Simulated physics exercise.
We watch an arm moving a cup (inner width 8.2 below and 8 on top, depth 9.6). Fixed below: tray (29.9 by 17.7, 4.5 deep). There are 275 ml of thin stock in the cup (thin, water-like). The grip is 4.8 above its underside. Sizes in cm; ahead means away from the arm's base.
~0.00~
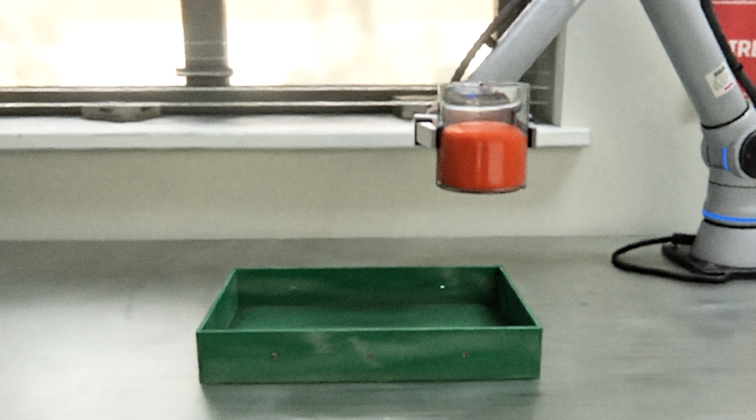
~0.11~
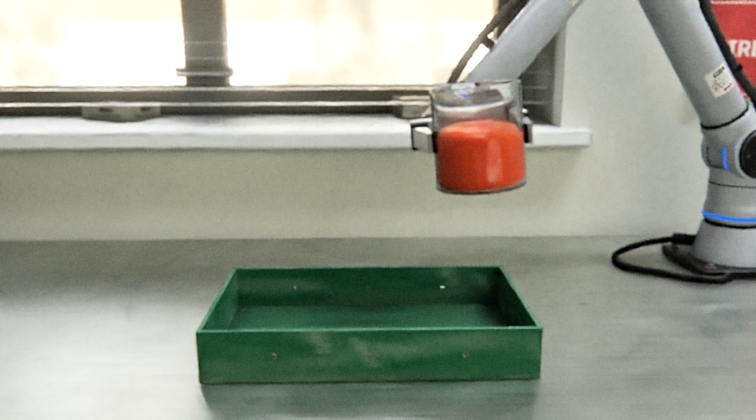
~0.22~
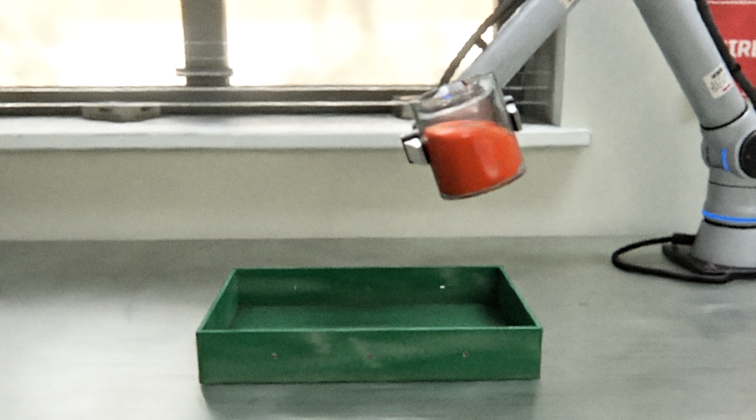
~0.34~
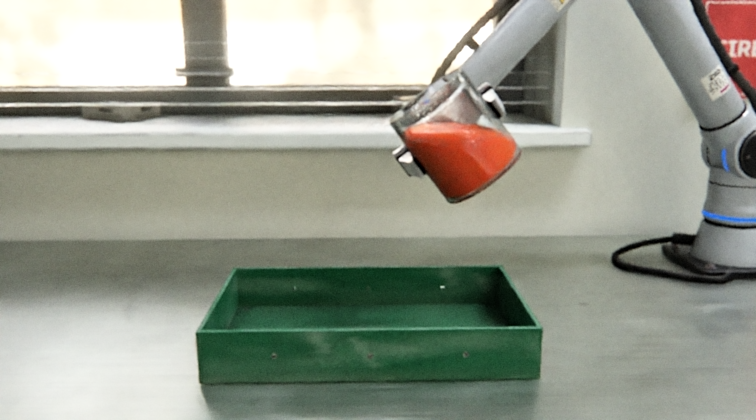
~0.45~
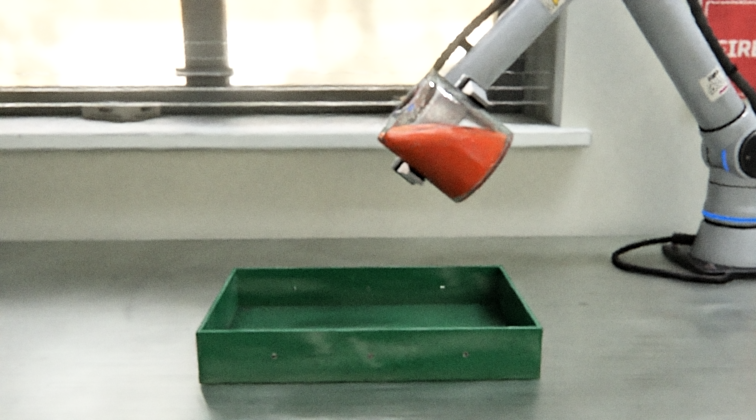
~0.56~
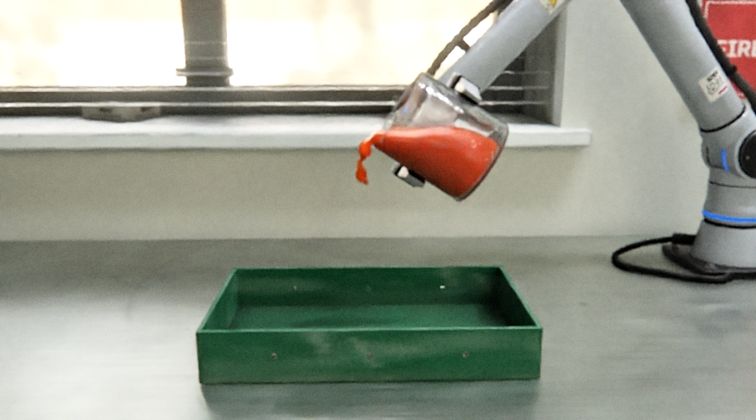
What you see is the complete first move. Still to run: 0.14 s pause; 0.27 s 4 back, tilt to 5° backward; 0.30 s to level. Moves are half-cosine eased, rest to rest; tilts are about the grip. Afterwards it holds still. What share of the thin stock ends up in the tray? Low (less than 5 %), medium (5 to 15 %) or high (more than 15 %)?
Answer: Medium; 5 to 15 % of the thin stock finishes in the tray.
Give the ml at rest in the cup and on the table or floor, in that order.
About 250, 0 ml.
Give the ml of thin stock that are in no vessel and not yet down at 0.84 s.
Some 10 ml.
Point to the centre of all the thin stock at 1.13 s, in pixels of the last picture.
Near (462, 175).
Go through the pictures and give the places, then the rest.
Cup middle at (482, 137), level; upper third of the thin stock around (481, 138), from x 440 to 525, top at y 130; 275 ml in the cup, in the first frame.
Cup middle at (478, 137), tilted 5° forward; upper third of the thin stock around (481, 137), from x 440 to 520, top at y 125, in the second frame.
Cup middle at (468, 137), tilted 20° forward; upper third of the thin stock around (470, 137), from x 425 to 520, top at y 125, in the third frame.
Cup middle at (456, 137), tilted 37° forward; upper third of the thin stock around (457, 137), from x 405 to 515, top at y 125, in the fourth frame.
Cup middle at (446, 137), tilted 52° forward; upper third of the thin stock around (446, 137), from x 380 to 505, top at y 125, in the fifth frame.
Cup middle at (442, 137), tilted 57° forward; upper third of the thin stock around (435, 137), from x 360 to 500, top at y 125; 270 ml in the cup, 5 ml in the air or running down outside, in the sixth frame.
By 0.84 s, tilted 23° forward, liquid up to 24 above the table; 250 ml in the cup, 20 ml in the tray, 10 ml in the air or running down outside.
By 1.13 s, tilted 2° backward, liquid up to 23 above the table; 250 ml in the cup, 25 ml in the tray.
By 1.47 s, level, liquid up to 22 above the table; 250 ml in the cup, 25 ml in the tray.
By 2.27 s, level, liquid up to 21 above the table; 250 ml in the cup, 25 ml in the tray.
Final state, 250 ml in the cup, 25 ml in the tray. That is 10 % in the tray.
